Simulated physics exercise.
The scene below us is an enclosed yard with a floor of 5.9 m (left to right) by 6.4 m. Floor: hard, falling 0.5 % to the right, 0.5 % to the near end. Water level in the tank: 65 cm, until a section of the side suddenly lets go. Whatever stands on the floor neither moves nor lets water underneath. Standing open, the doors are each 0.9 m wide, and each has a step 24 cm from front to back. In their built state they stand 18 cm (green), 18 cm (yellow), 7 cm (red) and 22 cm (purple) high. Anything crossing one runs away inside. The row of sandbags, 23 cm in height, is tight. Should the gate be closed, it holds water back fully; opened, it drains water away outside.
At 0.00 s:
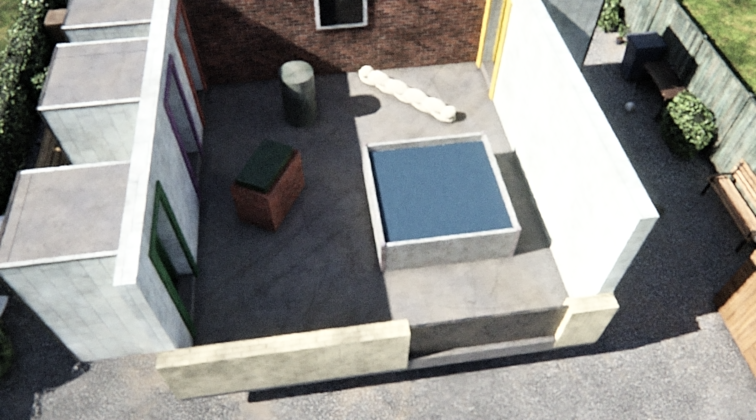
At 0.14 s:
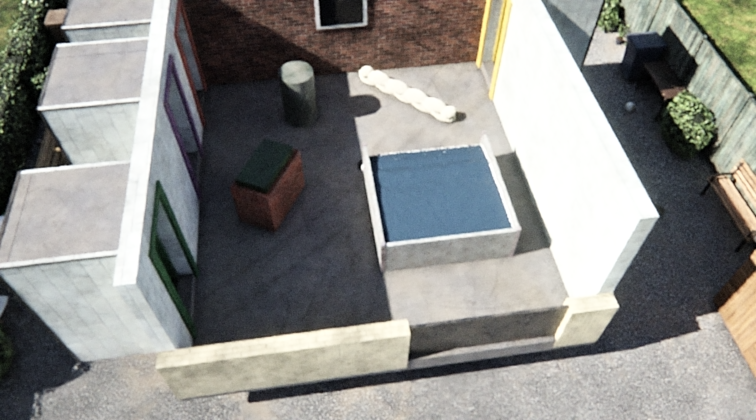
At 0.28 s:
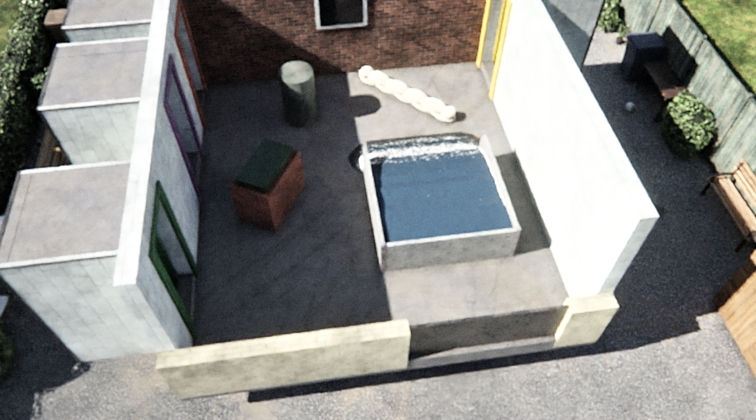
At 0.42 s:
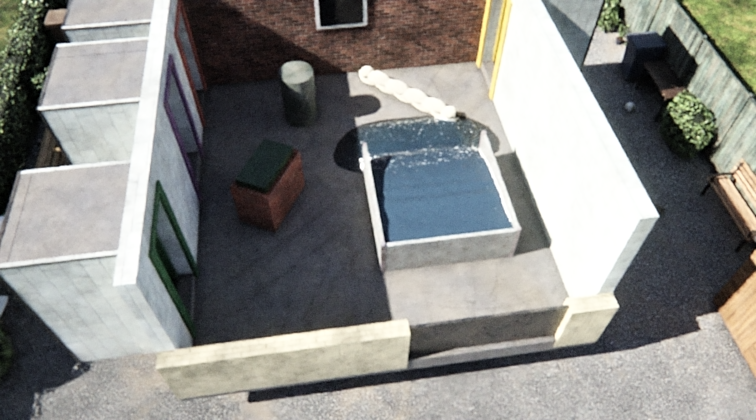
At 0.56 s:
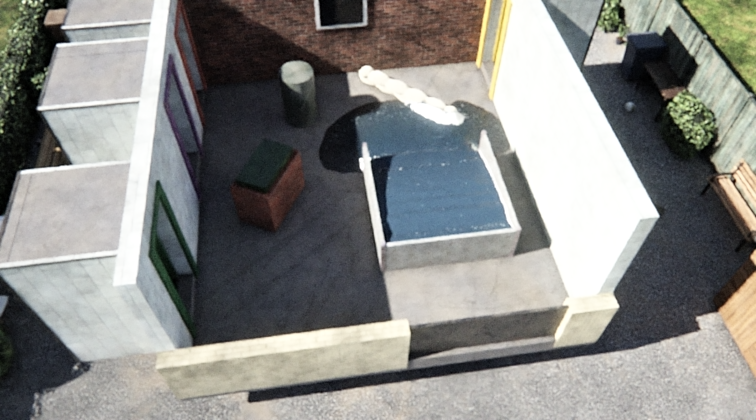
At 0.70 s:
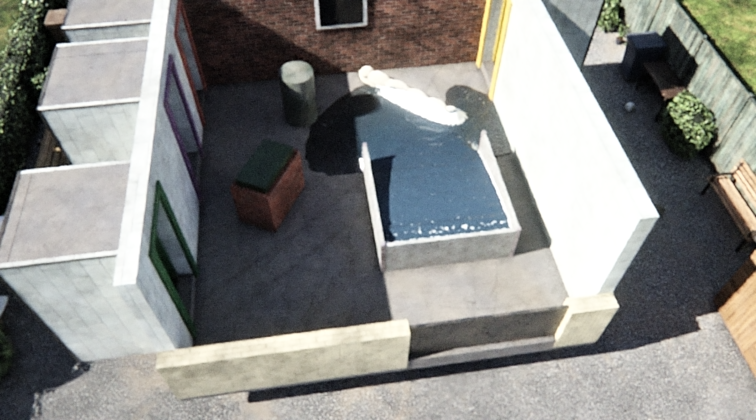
Water pouring from the far side of a square open tank and spreading across a walled yard floor around a pale row of sandbags.
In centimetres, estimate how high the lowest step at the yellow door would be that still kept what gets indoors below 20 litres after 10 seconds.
It comes to roughly 17 cm.
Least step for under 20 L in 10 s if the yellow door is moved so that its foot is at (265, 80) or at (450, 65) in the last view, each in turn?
About 11.0 cm for the first and 23 cm for the second.
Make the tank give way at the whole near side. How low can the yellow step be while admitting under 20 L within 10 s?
Then roughly 13.5 cm.
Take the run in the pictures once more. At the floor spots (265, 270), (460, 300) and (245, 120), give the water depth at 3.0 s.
Depths of roughly 0 cm, 0 cm and 5 cm, in that order.
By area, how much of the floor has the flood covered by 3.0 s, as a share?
About 50 per cent.
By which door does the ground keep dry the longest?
That would be the green door.
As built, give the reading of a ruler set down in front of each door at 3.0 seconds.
In cm - green: 0, yellow: 20, red: 22, purple: 6.
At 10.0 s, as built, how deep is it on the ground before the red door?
It stands about 6.5 centimetres deep.
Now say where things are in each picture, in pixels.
In the first frame, the tank at (437, 188) is whole and still, 65 cm deep; the yellow door at (493, 42) is dry.
In the second frame, the front is at a hidden place, 0.3 m from the gap on the far side; 0.5 m2 of floor is wet, 65 cm left at the back.
In the third frame, the front is at a hidden place, 0.7 m from the gap on the far side; 1.5 m2 of floor is wet, 65 cm left at the back.
In the fourth frame, the gap is on the far side, the front 1.3 m out at (372, 125); the back of the tank holds 65 cm.
In the fifth frame, the gap is on the far side, the front 1.9 m out at (400, 102); the back of the tank holds 61 cm.
In the sixth frame, water pours out on the far side and has run 2.4 m, to (367, 87); about 7 cm deep outside, 54 cm at the back; the yellow door at (493, 42), 2.9 m from the gap, is still 0.5 m from the nearest water.
After 1.4 s water covers 30 % of the floor, deepest (42 cm) near (334, 77); 14 cm at the yellow door, 0 litres in over its 18 cm step.
After 3.0 s water covers 50 % of the floor, deepest (31 cm) near (326, 77); 20 cm at the yellow door, 8 litres in over its 18 cm step.
After 10.0 s water covers 95 % of the floor, deepest (14 cm) near (458, 338); 7 cm at the yellow door, 15 litres in over its 18 cm step.
At the yellow door as built, the water arrived by 0.9 s and peaked near 22 cm at 2.4 s.
With a step of 14.5 cm, 34 litres would have come in within the 10 s; with 19.5 cm, 11 litres. So under 20 litres takes about 17 cm.
